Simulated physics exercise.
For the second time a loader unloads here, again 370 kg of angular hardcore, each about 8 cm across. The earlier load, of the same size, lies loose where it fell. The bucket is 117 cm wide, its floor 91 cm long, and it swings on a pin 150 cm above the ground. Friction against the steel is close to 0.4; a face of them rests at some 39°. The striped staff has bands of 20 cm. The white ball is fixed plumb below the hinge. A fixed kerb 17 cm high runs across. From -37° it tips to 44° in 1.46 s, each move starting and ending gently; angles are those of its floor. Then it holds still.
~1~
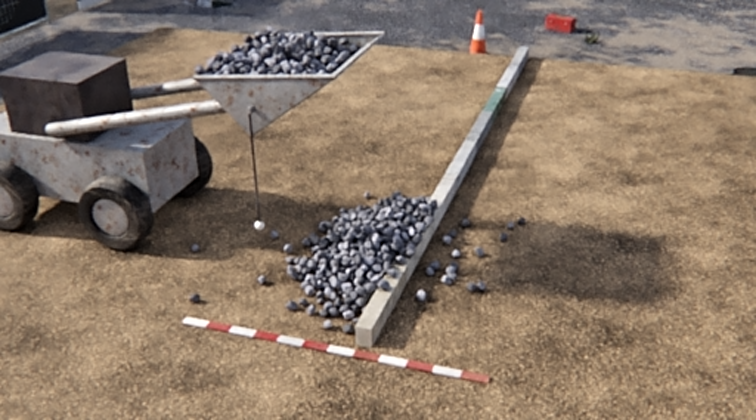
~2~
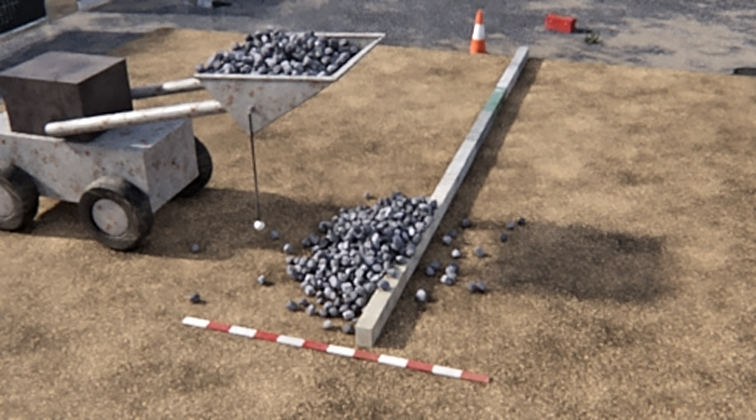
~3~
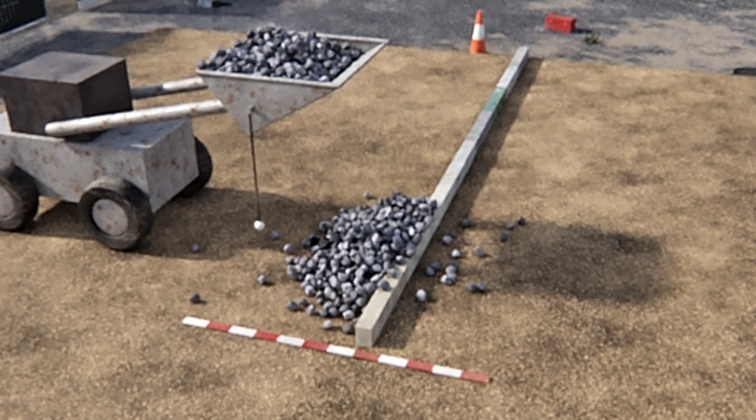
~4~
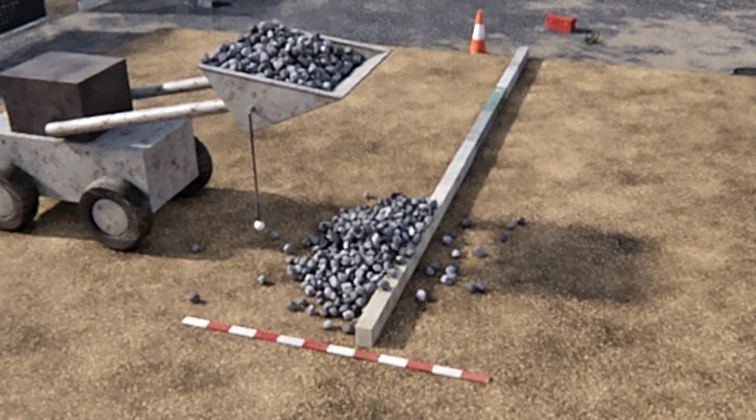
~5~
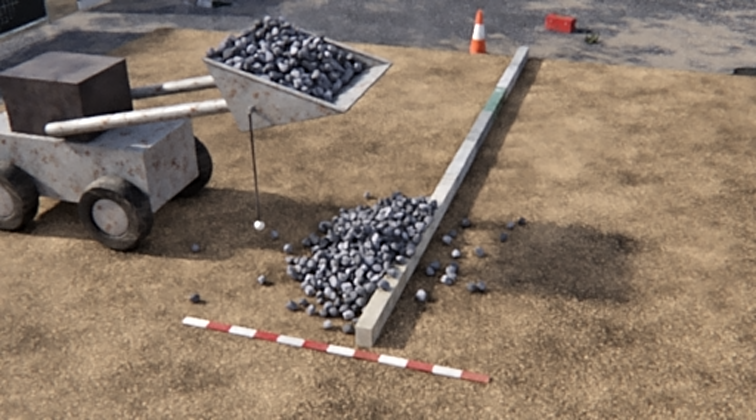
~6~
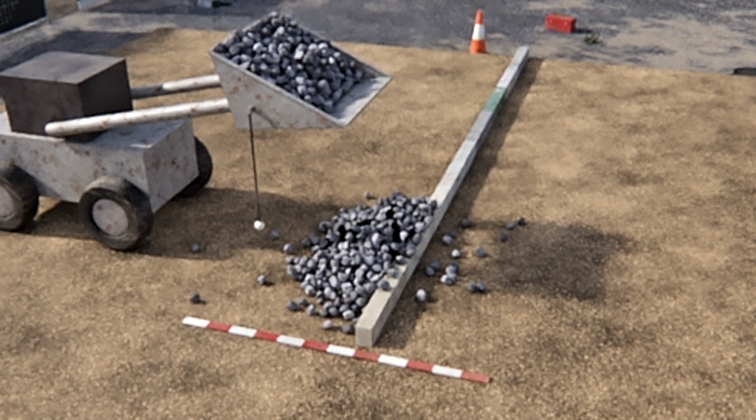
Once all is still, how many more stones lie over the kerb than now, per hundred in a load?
Some 26 per cent is added.
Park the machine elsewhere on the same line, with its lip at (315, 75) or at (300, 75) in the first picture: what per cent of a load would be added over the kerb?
Near 10 per cent from the first place, 5 from the second.
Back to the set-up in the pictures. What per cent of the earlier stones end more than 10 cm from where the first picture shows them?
Roughly 5 per cent of them.
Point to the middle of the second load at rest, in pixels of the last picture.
Around (384, 235).
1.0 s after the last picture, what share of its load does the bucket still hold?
It holds some 45 per cent.
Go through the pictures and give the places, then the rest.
The bucket is at -37°, its lip at (336, 77); the top of the load is at (296, 40). The earlier load is highest near (381, 222), 31 cm above ground level, 97 % on this side of the kerb, 3 % over the kerb, in the first picture.
Lip at (337, 79), floor tilted -35°, highest stones at (293, 39), in the second picture.
The bucket is at -31°, its lip at (340, 87); the top of the load is at (278, 36), in the third picture.
Lip at (343, 98), floor tilted -25°, highest stones at (269, 30), in the fourth picture.
The bucket is at -16°, its lip at (346, 112); the top of the load is at (271, 25), in the fifth picture.
The bucket is at -7°, its lip at (346, 127); the top of the load is at (275, 21), in the sixth picture.
Then, 0.5 s after the last picture the floor is at 32°; in per cent of one load, 100 in the bucket, 98 on this side of the kerb, 3 over the kerb; the foremost stones are at (485, 255).
Then, 1.0 s after the last picture the floor is at 44°; in per cent of one load, 47 in the bucket, 150 on this side of the kerb, 3 over the kerb; the foremost stones are at (485, 255).
Then, 1.3 s after the last picture the floor is at 44°; in per cent of one load, 5 in the bucket, 183 on this side of the kerb, 13 over the kerb; the foremost stones are at (491, 253).
Then, 4.0 s after the last picture the floor is at 44°; in per cent of one load, 0 in the bucket, 171 on this side of the kerb, 29 over the kerb; the foremost stones are at (544, 281). Net gain over the kerb, 26.
